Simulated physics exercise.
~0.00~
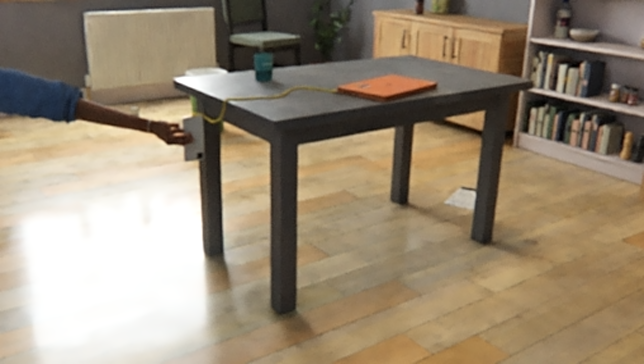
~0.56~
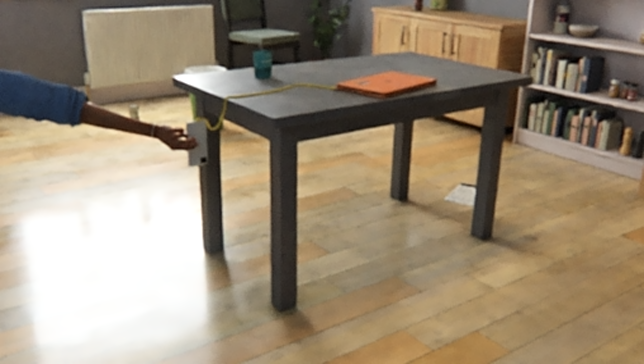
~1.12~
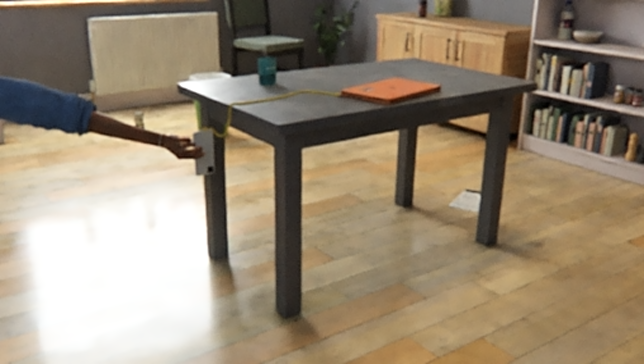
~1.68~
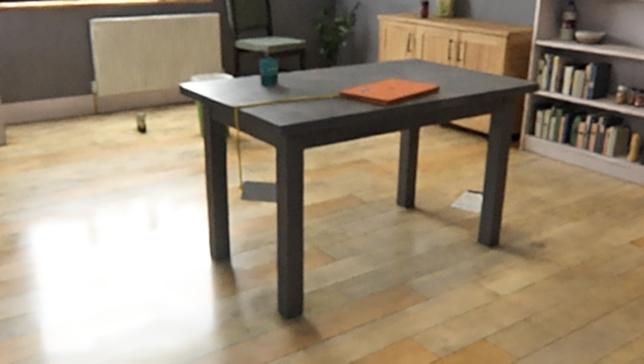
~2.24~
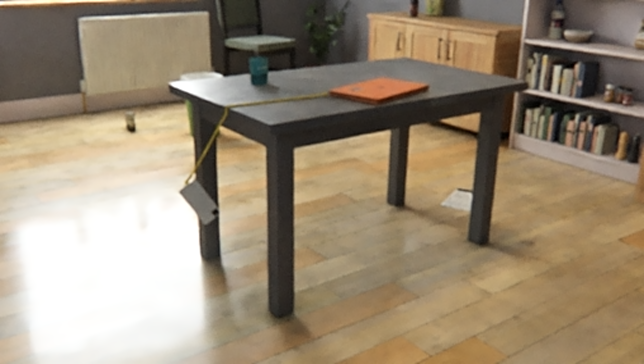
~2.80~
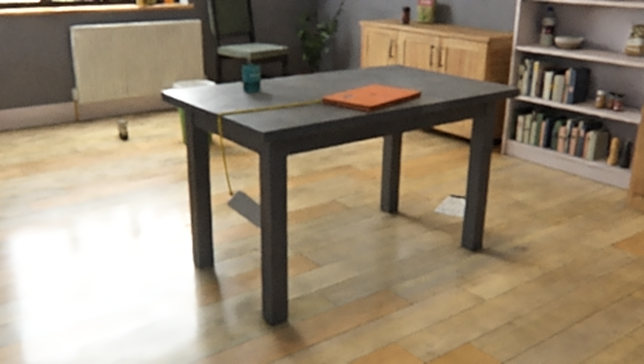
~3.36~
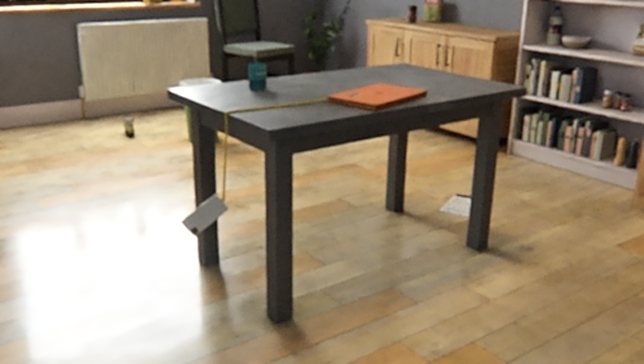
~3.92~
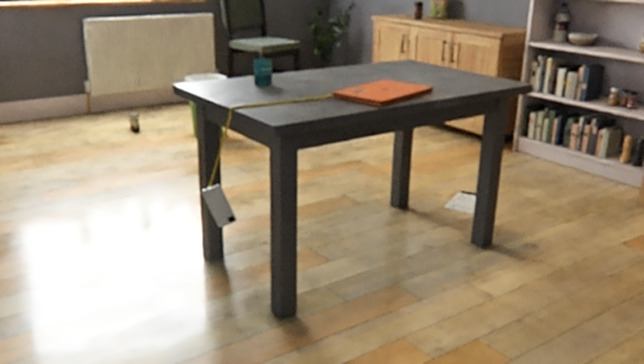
Hand releasing a pale phone beside a dark table, leaving it swinging above the floor from a cord across the tabletop.
